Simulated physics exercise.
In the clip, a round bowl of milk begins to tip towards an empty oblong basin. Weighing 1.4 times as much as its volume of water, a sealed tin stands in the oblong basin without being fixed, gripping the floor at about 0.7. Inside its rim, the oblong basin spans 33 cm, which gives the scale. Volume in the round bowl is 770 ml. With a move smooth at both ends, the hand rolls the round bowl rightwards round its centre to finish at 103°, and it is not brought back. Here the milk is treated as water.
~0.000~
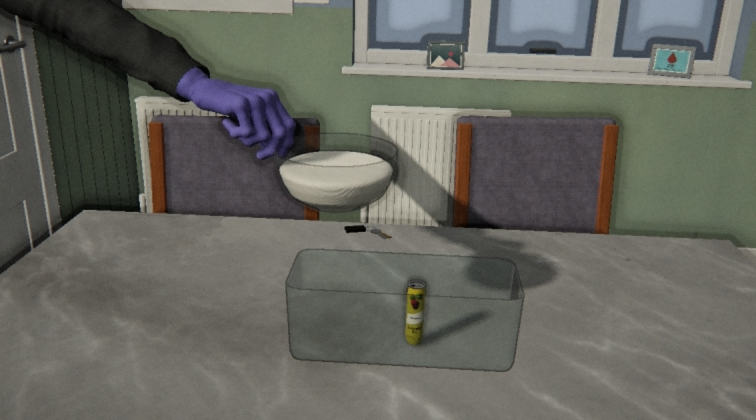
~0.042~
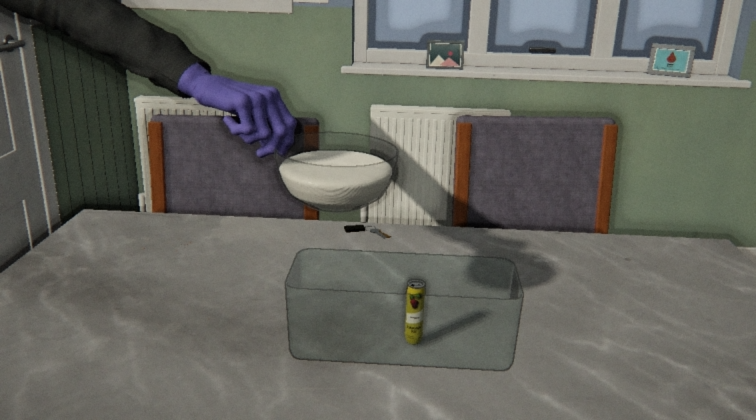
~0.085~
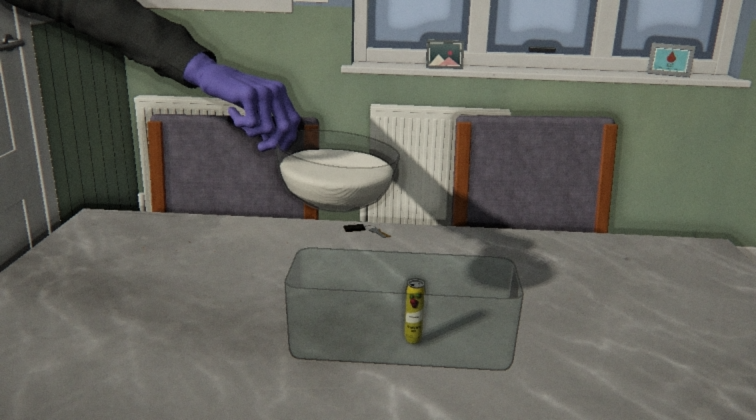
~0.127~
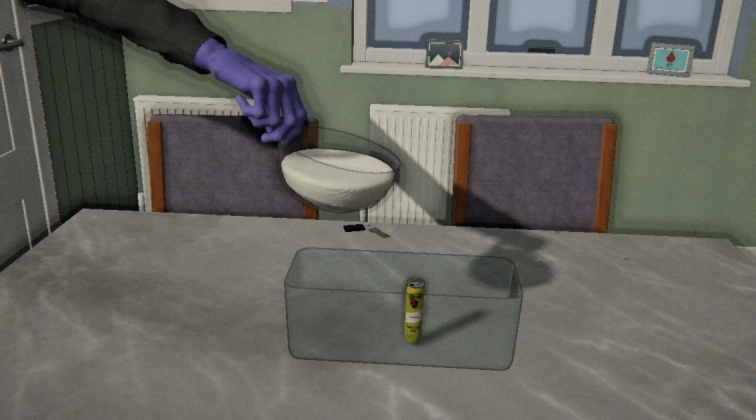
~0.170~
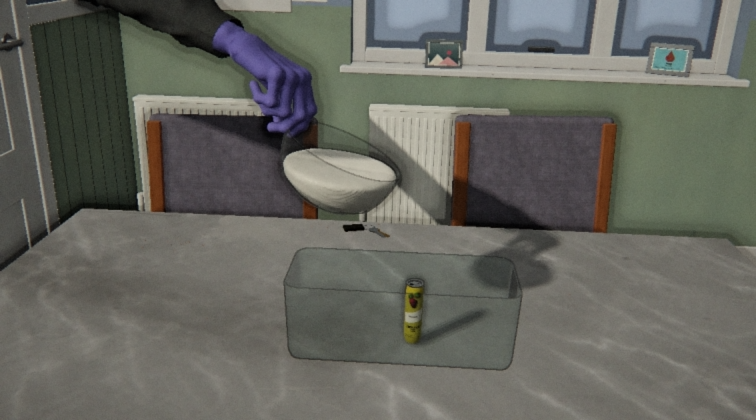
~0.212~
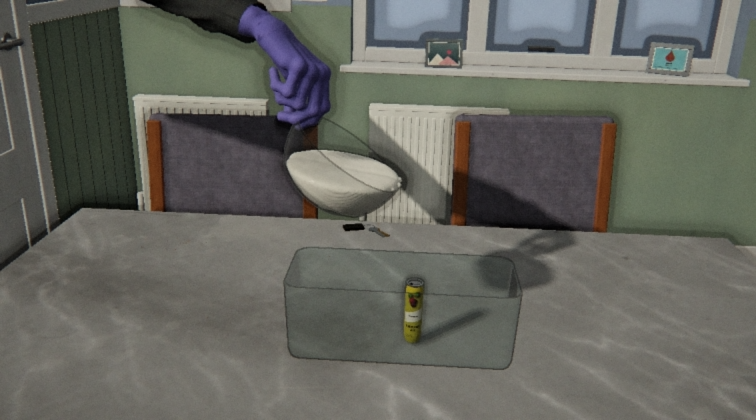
A purple-gloved hand held a clear round bowl of milk above a see-through oblong basin with a small yellow tin inside, then tilted the bowl rightwards, slowly at first, until it leaned steeply.
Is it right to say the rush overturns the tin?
Wrong.
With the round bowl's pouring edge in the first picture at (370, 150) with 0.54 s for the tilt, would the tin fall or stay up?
Then it tips over.
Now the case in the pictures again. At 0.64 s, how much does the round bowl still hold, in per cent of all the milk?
About 1 percent.
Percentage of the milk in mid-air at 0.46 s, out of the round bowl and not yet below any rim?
Estimate: Some 50 % of the total.
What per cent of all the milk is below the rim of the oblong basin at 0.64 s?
I'd put it at roughly 90 per cent.
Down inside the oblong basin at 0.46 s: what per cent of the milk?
Some 38 per cent.
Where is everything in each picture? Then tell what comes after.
Tilt 0°; pouring edge (398, 153); surface from (281, 163) to (393, 168); the oblong basin's rim runs from (293, 268) to (519, 280); the tin's top is at (417, 287), in the first frame.
Tilt 2°; pouring edge (398, 154); surface from (281, 162) to (393, 168), in the second frame.
Tilt 6°; pouring edge (399, 158); surface from (282, 159) to (393, 170), in the third frame.
Tilt 13°; pouring edge (400, 166); surface from (283, 157) to (394, 172), in the fourth frame.
Tilt 23°; pouring edge (400, 176); surface from (285, 157) to (397, 175), in the fifth frame.
Tilt 34°; pouring edge (398, 188); surface from (288, 157) to (393, 177); 2 per cent is over the edge, in the sixth frame.
Then, 0.46 s in, the tilt is 98° and 13 per cent is still to pour; the tin stands where it began.
Then, 0.64 s in, the tilt is 103° and 1 per cent is still to pour; the tin stands 1 cm from where it began.
Then, 0.83 s in, the tilt is 103° and 0 per cent is still to pour; the tin stands where it began.
Then, 1.04 s in, the tilt is 103° and 0 per cent is still to pour; the tin stands 1 cm from where it began.
Finally, the tin stands 1 cm from where it began.
